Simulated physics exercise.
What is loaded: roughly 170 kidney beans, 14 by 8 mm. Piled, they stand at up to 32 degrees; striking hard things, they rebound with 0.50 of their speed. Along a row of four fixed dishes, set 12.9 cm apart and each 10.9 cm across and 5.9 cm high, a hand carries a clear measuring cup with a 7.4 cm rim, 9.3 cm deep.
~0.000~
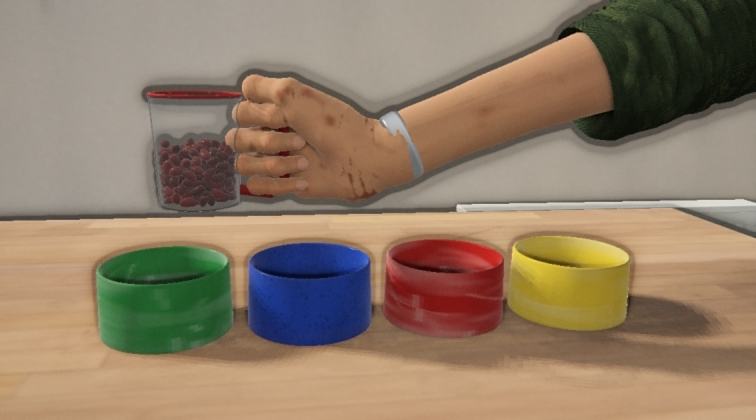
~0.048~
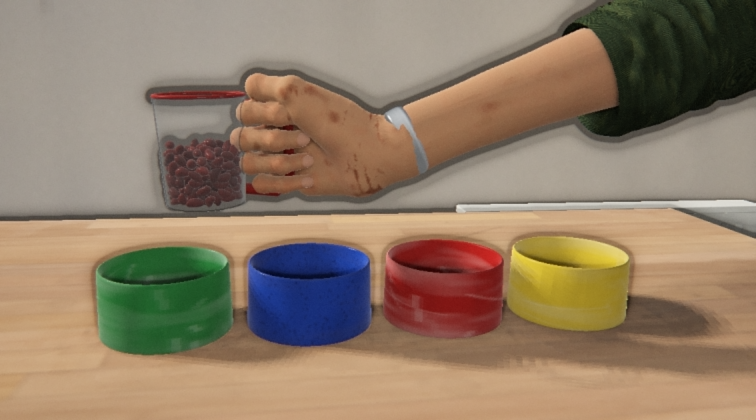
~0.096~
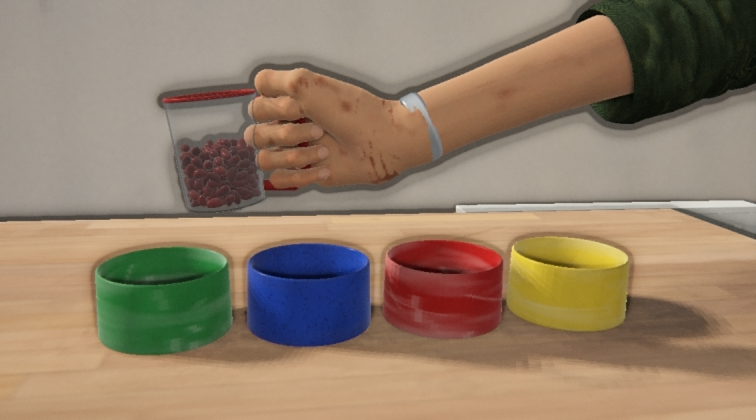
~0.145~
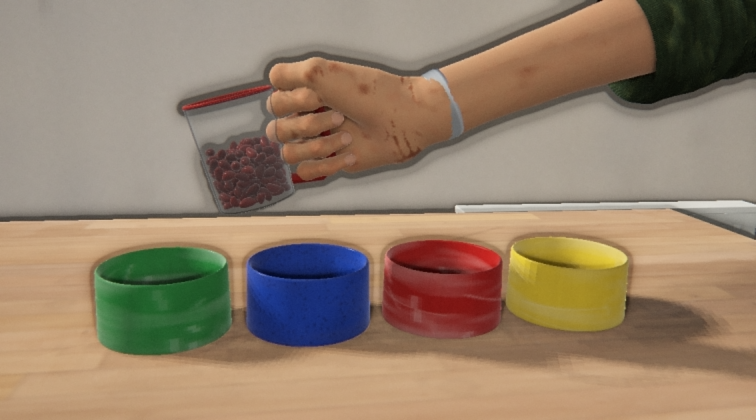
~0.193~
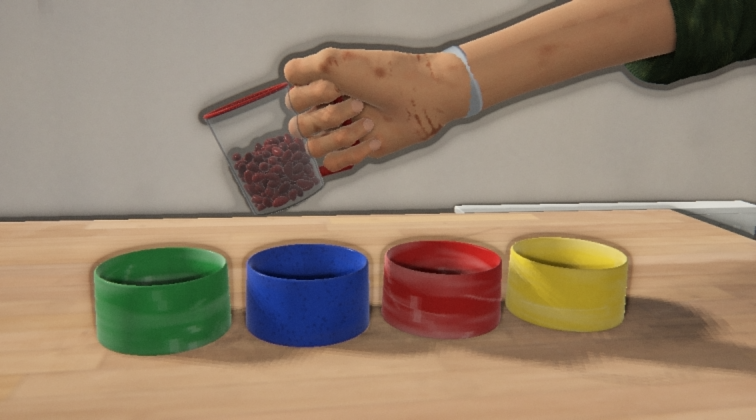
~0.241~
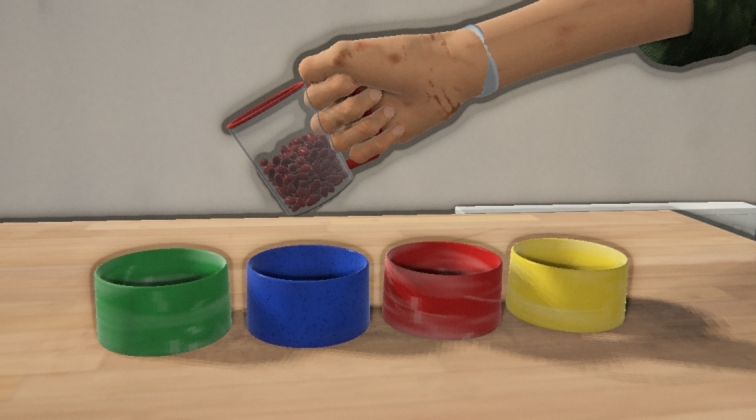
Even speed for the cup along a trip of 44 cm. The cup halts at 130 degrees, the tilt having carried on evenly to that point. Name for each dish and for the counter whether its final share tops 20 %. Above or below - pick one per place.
Red dish: Below; blue dish: Below; green dish: Below; yellow dish: Above; counter: Below.
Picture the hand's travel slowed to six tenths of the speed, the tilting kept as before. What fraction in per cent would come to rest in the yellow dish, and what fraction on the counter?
Shares: Yellow 0, counter 10.
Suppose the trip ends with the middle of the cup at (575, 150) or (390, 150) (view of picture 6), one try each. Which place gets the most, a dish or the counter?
Top receivers, in order: Yellow and blue.
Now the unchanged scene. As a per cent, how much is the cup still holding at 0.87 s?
Load share: Near 55 percent.
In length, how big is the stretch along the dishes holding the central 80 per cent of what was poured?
I'd put it at close to 8 cm.
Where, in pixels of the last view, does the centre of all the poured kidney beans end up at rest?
Near (569, 296).
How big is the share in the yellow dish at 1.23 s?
Estimate: Near 90 %.
After 0.62 s, tilt 95 degrees; cup holds 100 %.
After 0.87 s, tilt 130 degrees; cup holds 55 %, red 5 %, yellow 30 %.
After 1.23 s, tilt 130 degrees; cup holds 0 %, red 5 %, yellow 90 %.
At rest (2.0 s), red 5 %, blue 0 %, green 0 %, yellow 90 %, counter 10 %.
